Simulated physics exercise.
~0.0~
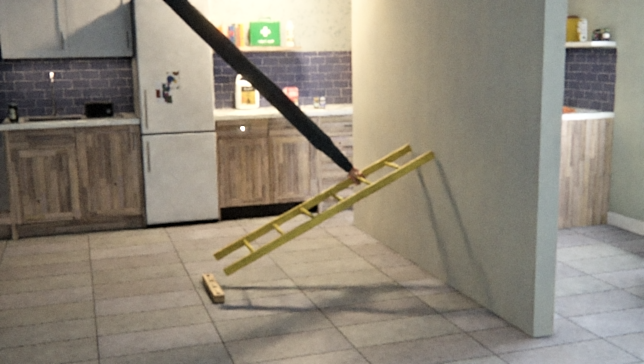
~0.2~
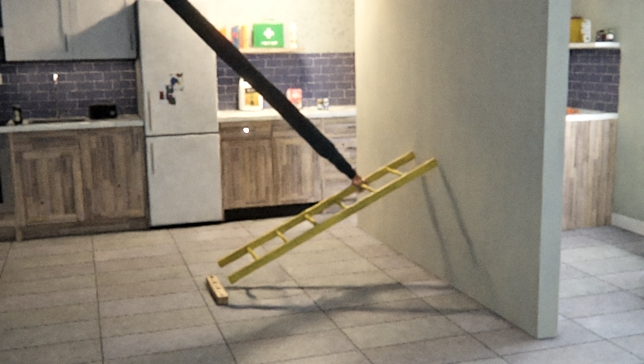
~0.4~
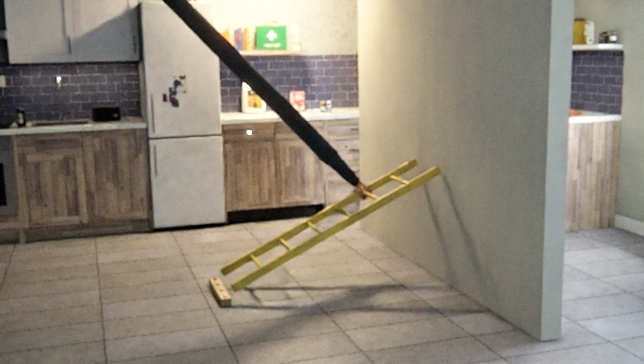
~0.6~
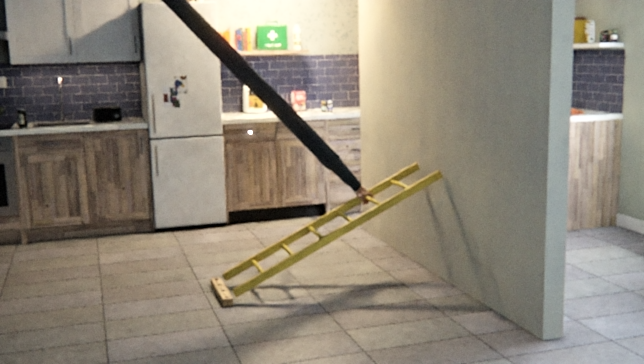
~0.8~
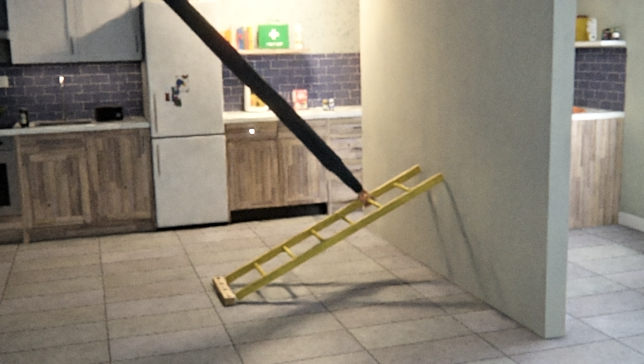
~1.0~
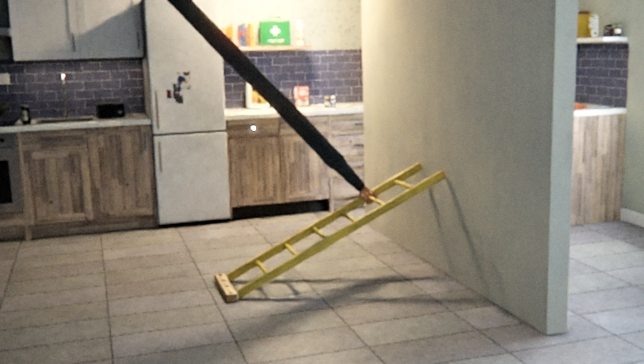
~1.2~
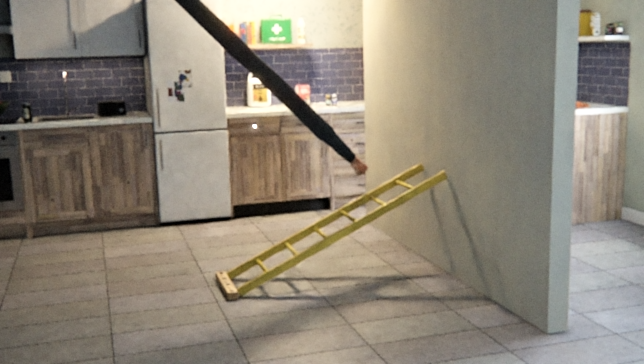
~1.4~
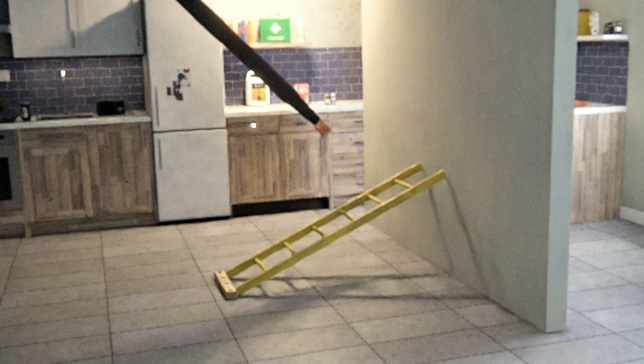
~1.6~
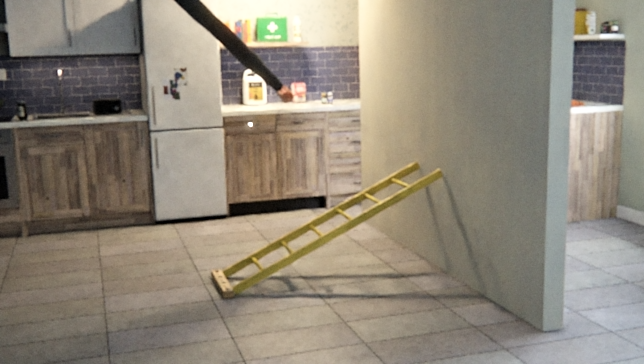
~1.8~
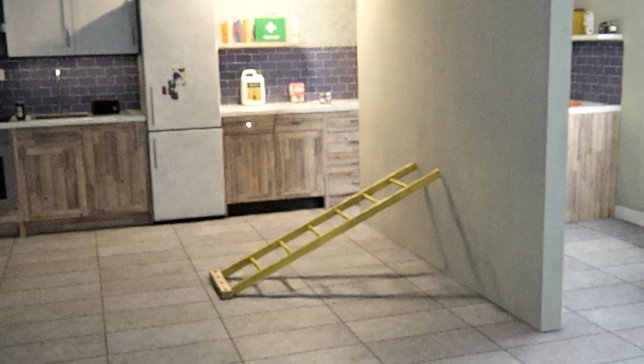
A kitchen with a pale tiled floor is seen from a slightly swaying, hand-held viewpoint, with wooden cupboards and a whitish fridge at the back. A yellow ladder-like rack slants up to the right towards a plain grey wall, and a small wooden batten lies on the floor by its lower end. A hand on a long dark-sleeved arm reaches in from the upper left and lowers the rack slightly until its foot settles against the batten. The hand then lets go and draws back out of view. The rack stays leaning against the wall, unmoving.
